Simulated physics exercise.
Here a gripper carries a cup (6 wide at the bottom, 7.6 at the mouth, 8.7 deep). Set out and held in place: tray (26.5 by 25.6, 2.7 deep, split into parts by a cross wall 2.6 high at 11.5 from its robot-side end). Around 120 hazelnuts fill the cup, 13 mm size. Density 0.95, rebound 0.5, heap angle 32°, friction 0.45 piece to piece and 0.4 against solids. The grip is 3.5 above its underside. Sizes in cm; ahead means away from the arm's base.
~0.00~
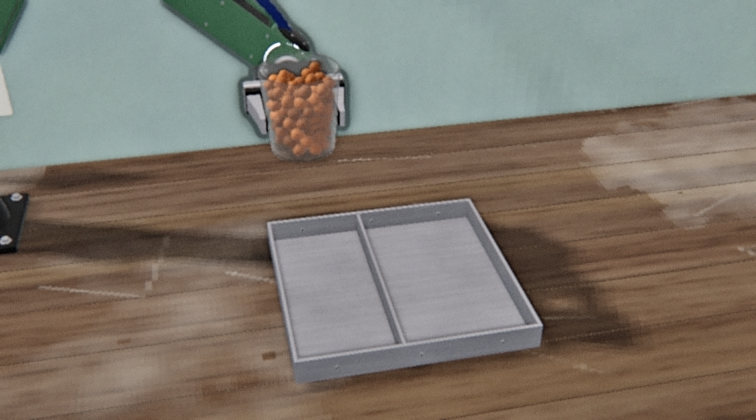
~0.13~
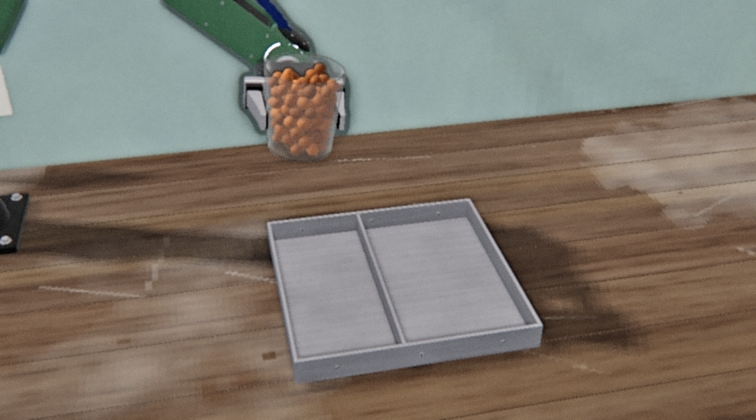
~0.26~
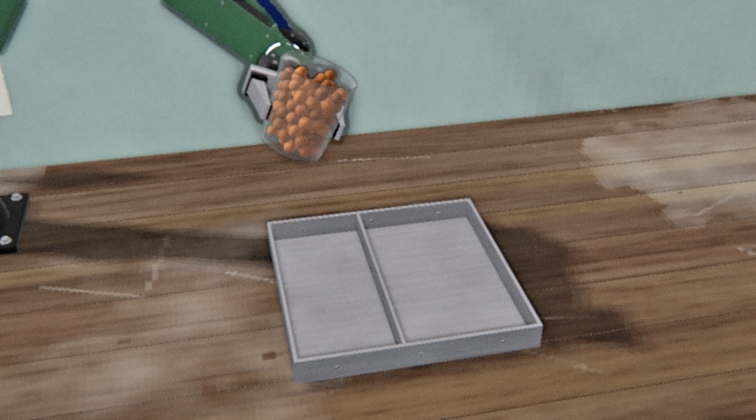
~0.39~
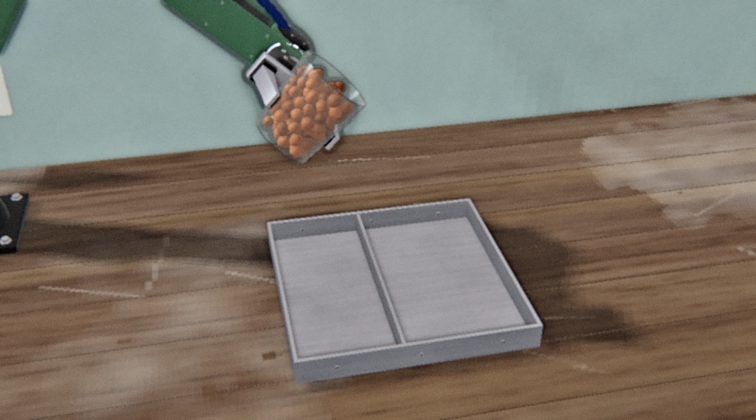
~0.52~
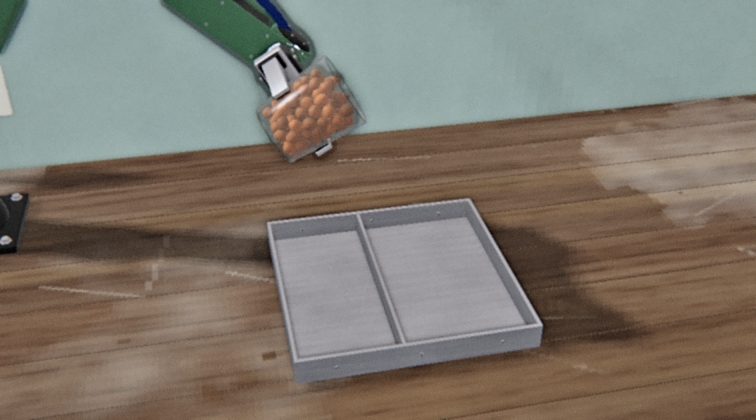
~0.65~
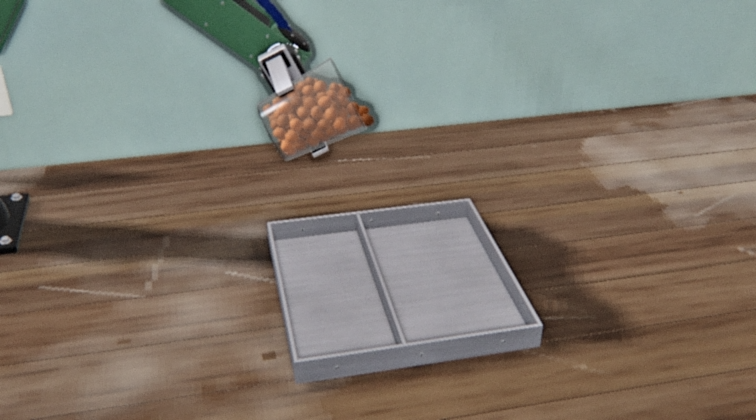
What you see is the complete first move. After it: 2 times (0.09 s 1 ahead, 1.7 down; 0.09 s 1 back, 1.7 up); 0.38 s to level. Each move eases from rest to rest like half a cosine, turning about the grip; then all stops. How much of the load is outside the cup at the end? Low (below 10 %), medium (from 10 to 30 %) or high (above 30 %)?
Share outside the cup: Low (below 10 %).
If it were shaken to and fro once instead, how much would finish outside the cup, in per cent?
It would be near 5 per cent.
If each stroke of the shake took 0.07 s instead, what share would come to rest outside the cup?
Then about 15 per cent.
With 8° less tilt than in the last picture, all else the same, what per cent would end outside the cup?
Then about 5 per cent.
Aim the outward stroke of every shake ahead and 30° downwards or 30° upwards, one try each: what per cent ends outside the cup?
About 15 and 35 per cent.
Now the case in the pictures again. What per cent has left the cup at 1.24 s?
Near 5 per cent so far.
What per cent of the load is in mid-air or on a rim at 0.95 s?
Roughly 1 per cent.
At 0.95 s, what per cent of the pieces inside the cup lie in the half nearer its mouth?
Roughly 55 per cent.
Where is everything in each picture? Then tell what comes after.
In the first frame, cup middle at (301, 110), level; upper third of the load around (301, 89), from x 270 to 330, top at y 65; 117 in the cup.
In the second frame, cup middle at (302, 110), tilted 6° forward; upper third of the load around (304, 89), from x 275 to 335, top at y 70.
In the third frame, cup middle at (305, 110), tilted 23° forward; upper third of the load around (303, 87), from x 275 to 340, top at y 75.
In the fourth frame, cup middle at (307, 112), tilted 43° forward; upper third of the load around (312, 91), from x 270 to 345, top at y 70.
In the fifth frame, cup middle at (309, 113), tilted 60° forward; upper third of the load around (315, 95), from x 270 to 350, top at y 75.
In the sixth frame, cup middle at (309, 114), tilted 66° forward; upper third of the load around (311, 101), from x 270 to 365, top at y 85; 117 in the cup.
By 0.95 s, tilted 66° forward, highest piece 26 above the table; 114 in the cup, 2 in the far-side part, 1 in flight or on a rim.
By 1.24 s, tilted 22° forward, highest piece 29 above the table; 111 in the cup, 5 in the far-side part, 1 in flight or on a rim.
By 1.59 s, level, highest piece 29 above the table; 111 in the cup, 6 in the far-side part.
By 2.64 s, level, highest piece 29 above the table; 111 in the cup, 6 in the far-side part.
Final count, 111 in the cup, 6 in the far-side part. That is 5 % outside the cup.
